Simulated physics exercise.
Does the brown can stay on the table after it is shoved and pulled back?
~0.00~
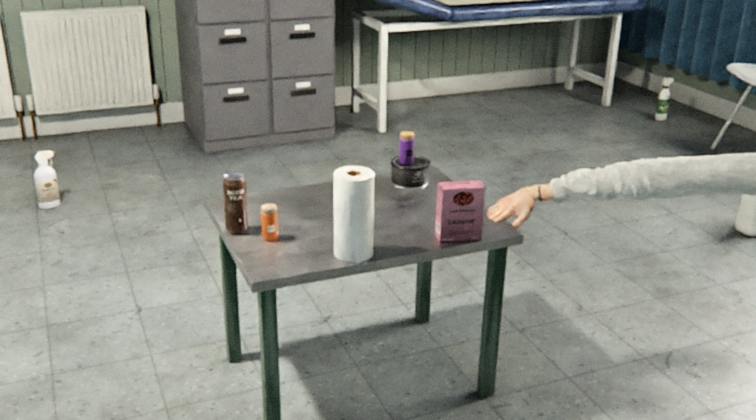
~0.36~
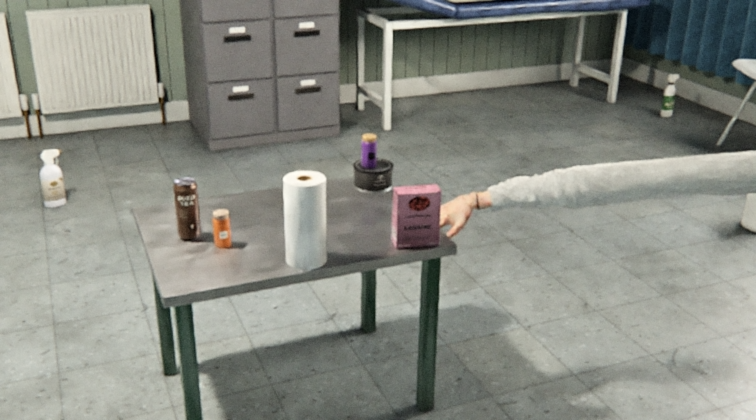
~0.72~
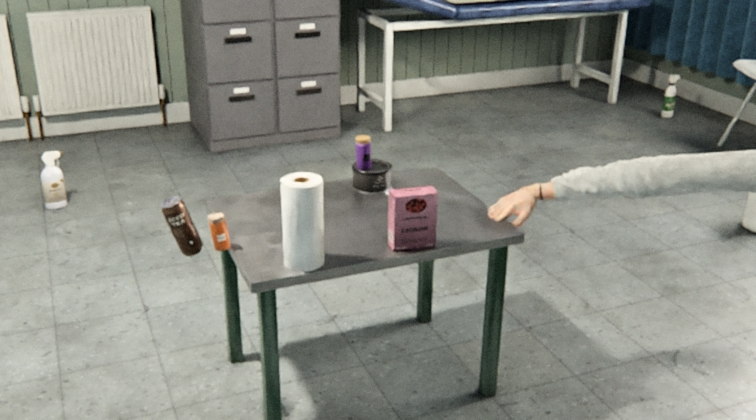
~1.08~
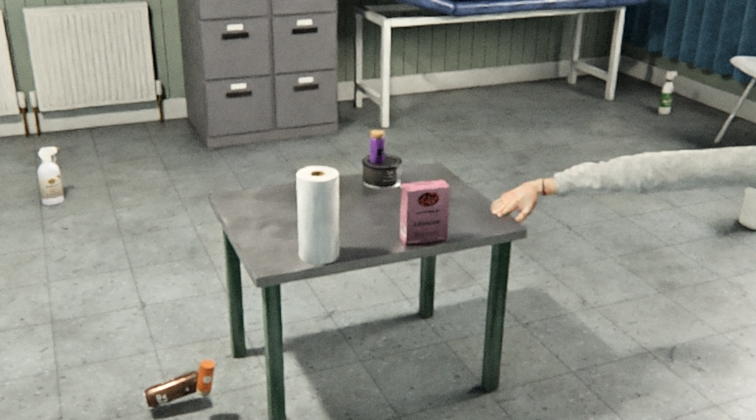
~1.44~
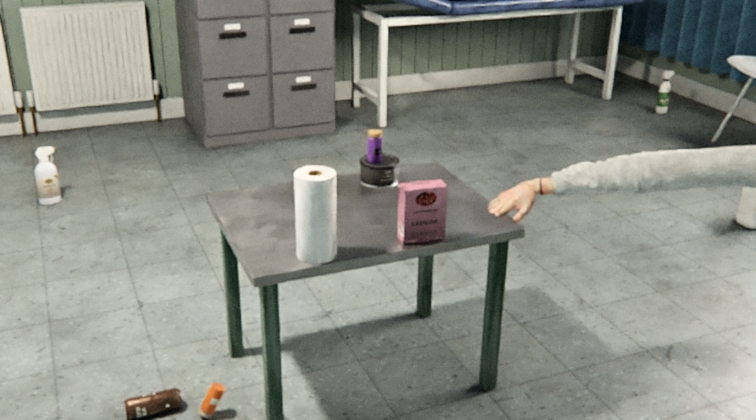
No, the brown can tips as the table is jerked back to the right and drops to the floor, where it ends up on its side.
Hand shoving a table left and jerking it back, brown can and orange shaker dropping to floor, other items staying upright.
